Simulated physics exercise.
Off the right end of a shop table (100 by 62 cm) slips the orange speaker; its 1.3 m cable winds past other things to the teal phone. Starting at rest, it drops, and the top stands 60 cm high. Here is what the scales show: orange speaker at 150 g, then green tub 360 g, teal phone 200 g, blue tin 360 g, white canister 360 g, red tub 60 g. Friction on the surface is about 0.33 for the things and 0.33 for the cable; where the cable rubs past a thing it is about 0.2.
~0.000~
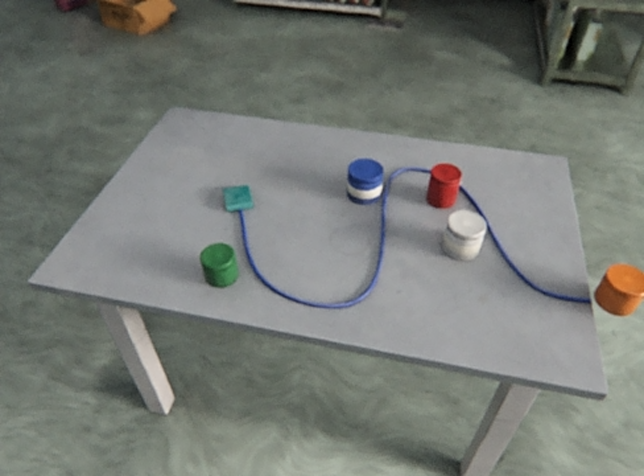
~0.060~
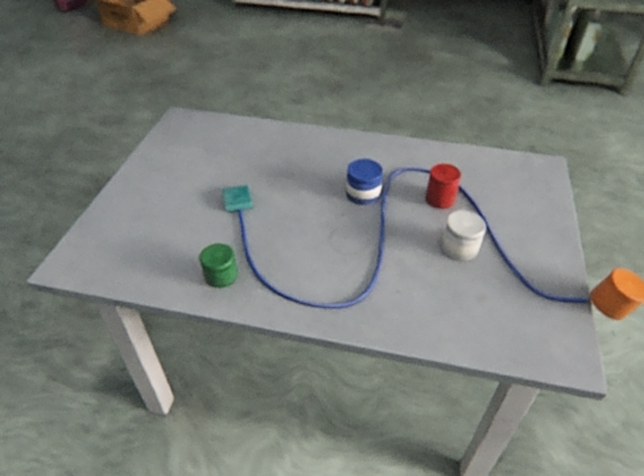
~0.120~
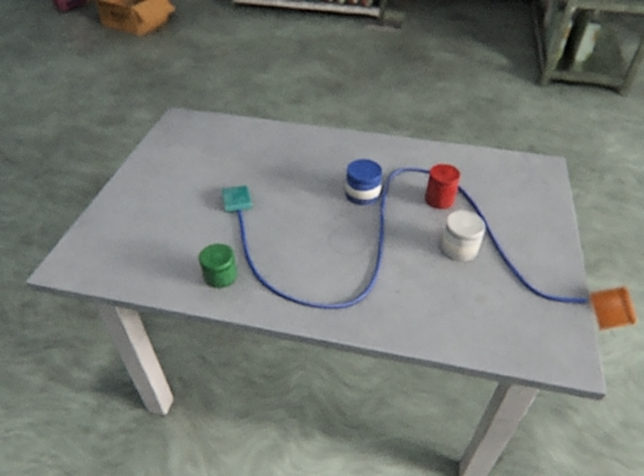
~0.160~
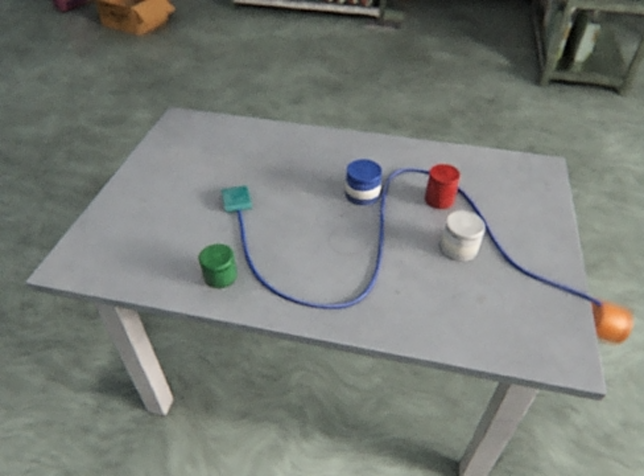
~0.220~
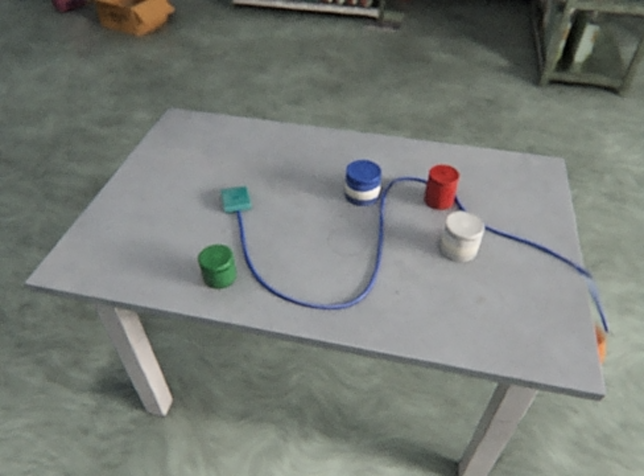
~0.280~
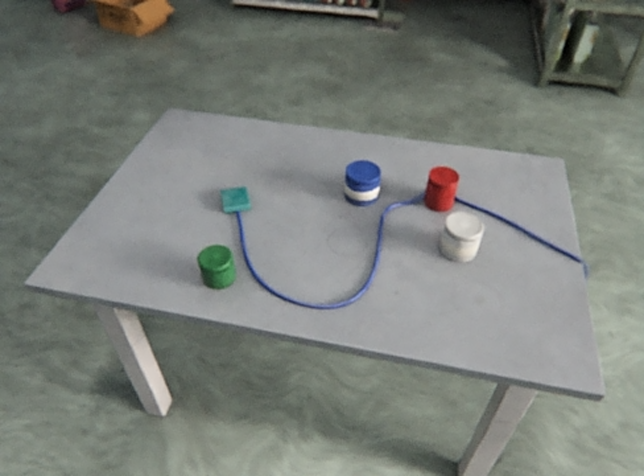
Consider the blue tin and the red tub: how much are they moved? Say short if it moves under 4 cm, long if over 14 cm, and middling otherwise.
Blue tin: Small move; red tub: Fair move.
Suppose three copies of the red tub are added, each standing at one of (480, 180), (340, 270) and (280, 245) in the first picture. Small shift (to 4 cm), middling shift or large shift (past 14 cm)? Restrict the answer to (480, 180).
There it moves only a bit.
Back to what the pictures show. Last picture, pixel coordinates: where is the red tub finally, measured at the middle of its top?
Resting point is at approximately (466, 199).
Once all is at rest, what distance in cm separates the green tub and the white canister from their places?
About: Green tub 0 cm, white canister 0 cm.
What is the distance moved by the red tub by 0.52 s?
At that moment the red tub has gone 8 cm from the start.
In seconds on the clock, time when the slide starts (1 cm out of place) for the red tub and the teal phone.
Approx. times - red tub: 0.30 s, teal phone: 0.55 s.
After 0.5 s, the cable's tail end at (244, 210); red tub 8 cm off its start, orange speaker over the edge.
After 0.7 s, the cable's tail end at (250, 209); red tub 8 cm off its start, orange speaker over the edge, teal phone 1 cm off its start.
After 1.0 s, the cable's tail end at (250, 209); red tub 8 cm off its start at (466, 199), orange speaker over the edge, teal phone 1 cm off its start at (241, 196).
After 1.2 s, the cable's tail end at (250, 209); red tub 8 cm off its start, orange speaker over the edge, teal phone 1 cm off its start.
After 2.4 s, the cable's tail end at (250, 209); red tub 8 cm off its start at (466, 199), blue tin 0 cm off its start at (363, 170), orange speaker over the edge, teal phone 1 cm off its start at (241, 196).
